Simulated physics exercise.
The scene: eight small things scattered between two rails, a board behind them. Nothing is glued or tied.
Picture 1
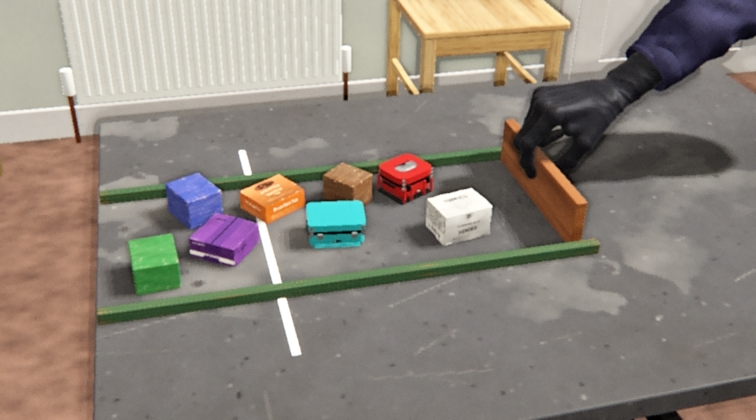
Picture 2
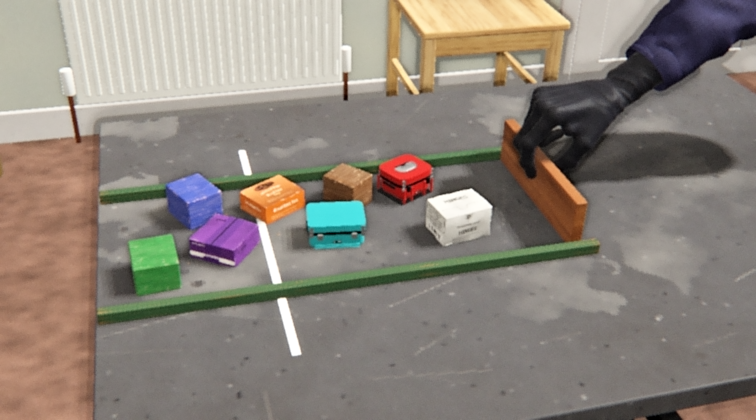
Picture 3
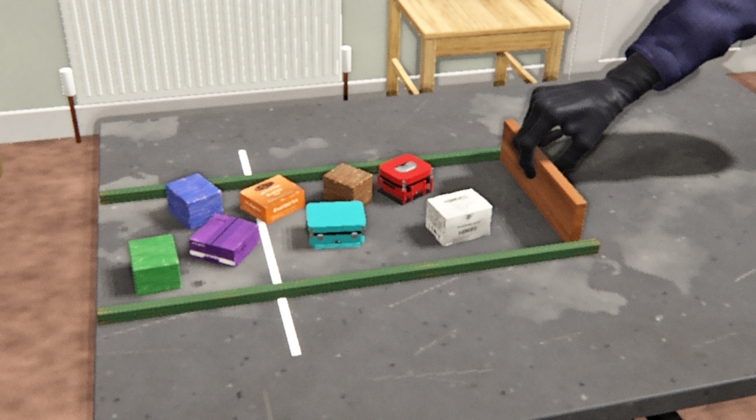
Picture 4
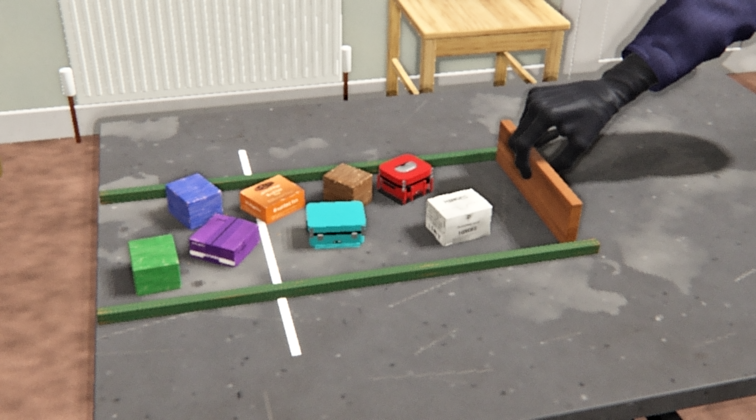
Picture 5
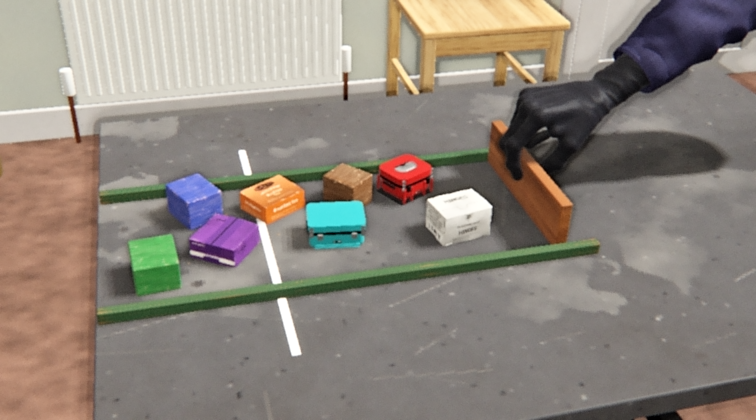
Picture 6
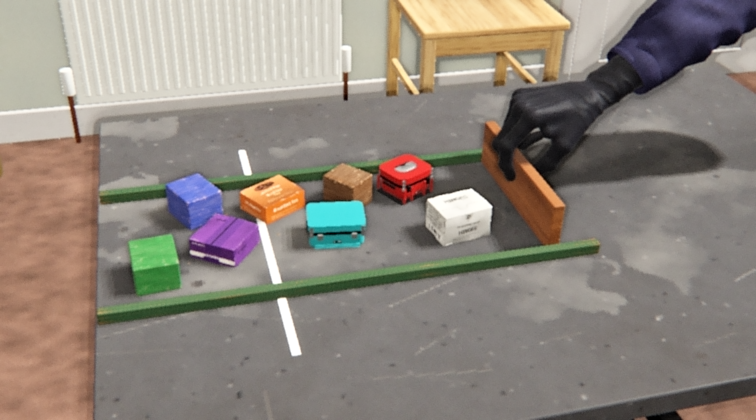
A black-gloved hand in a dark sleeve grips an upright wooden board at the right of a grey tabletop, seen from above at an angle, with a radiator and wooden stool behind. Between two green rails sit green, blue, purple, orange, turquoise, brown, red and white boxes and blocks, a white tape line crossing among them. The hand slides the board slightly left, while the objects and camera stay still.
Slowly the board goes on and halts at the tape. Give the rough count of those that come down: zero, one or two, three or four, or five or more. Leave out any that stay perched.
As it turns out, the number that fall off is zero.
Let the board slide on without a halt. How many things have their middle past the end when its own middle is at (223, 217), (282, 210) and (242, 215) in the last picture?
Place by place, 2, 0 and 1.
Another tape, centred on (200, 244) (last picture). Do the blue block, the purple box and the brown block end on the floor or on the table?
The blue block is lost; the purple box is lost; the brown block survives.
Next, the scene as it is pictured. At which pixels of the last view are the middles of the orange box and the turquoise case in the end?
About (152, 205), and the other about (182, 240).
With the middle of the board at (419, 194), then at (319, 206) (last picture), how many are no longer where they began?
3 and 8.
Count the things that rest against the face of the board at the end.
That makes 2.
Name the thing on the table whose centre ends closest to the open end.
The blue block.
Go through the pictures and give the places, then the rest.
In the first picture, green block (155, 264); blue block (195, 201); purple box (225, 240); board (540, 179); tape (264, 235).
In the second picture, blue block (195, 202); red case (405, 179).
In the third picture, purple box (225, 240); white box (458, 217).
In the fourth picture, green block (155, 265); turquoise case (336, 226).
In the fifth picture, blue block (195, 202); board (526, 181).
In the sixth picture, green block (155, 265); blue block (195, 202); purple box (225, 240); board (519, 182); tape (264, 235).
Soon after, none off yet; green block at rest near (155, 265); blue block at rest near (195, 202); purple box at rest near (225, 240).
In the end, the number that fall off is zero.
